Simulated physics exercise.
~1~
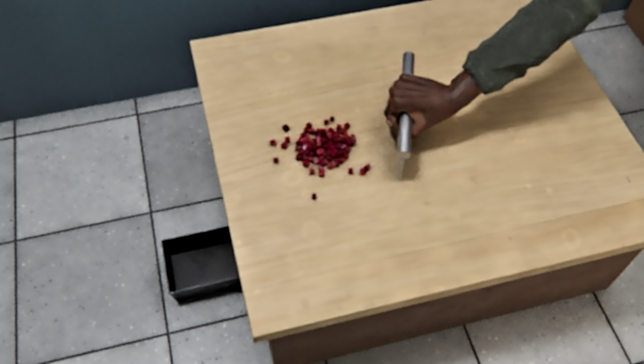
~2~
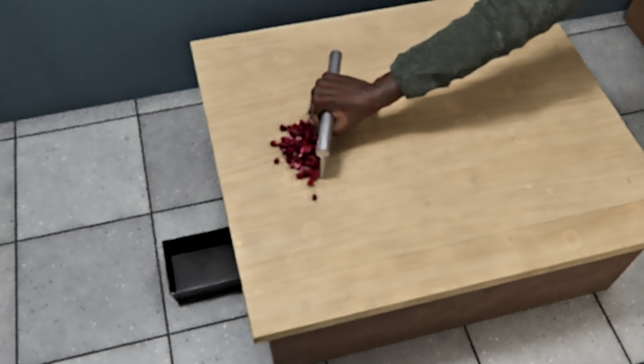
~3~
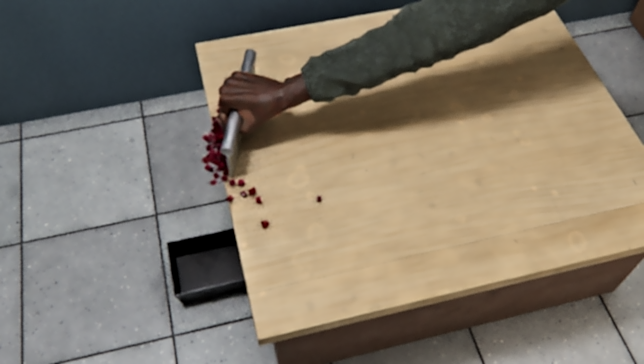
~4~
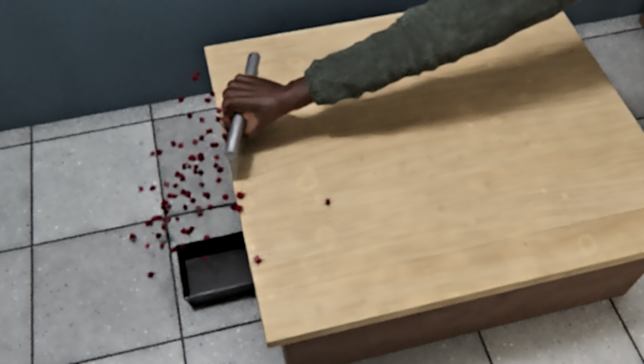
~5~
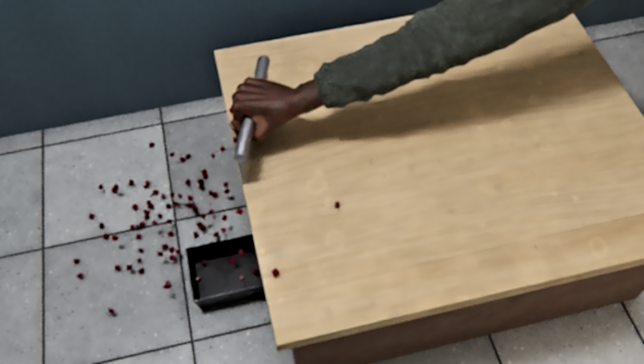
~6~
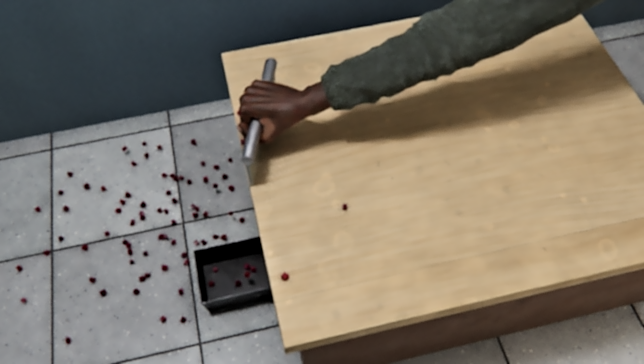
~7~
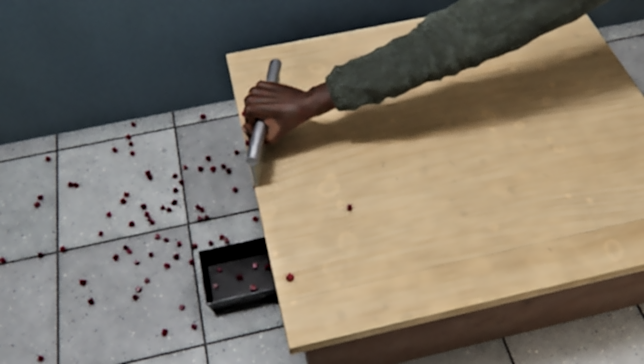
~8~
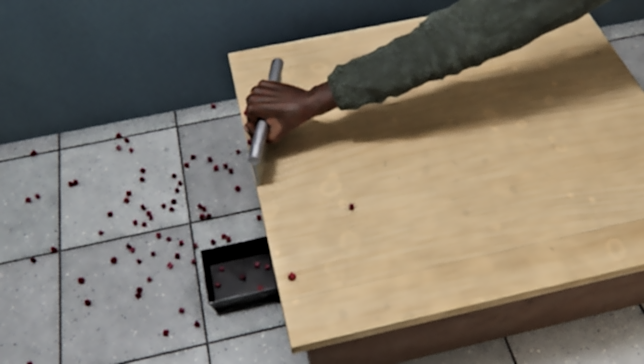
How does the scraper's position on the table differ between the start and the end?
At the start the scraper stands out on the tabletop, to the right of the pile of red cubes. By the end it has moved left and rests at the table's left edge.
A hand-held scraper sweeps small red cubes left off the table, most missing the black tin.
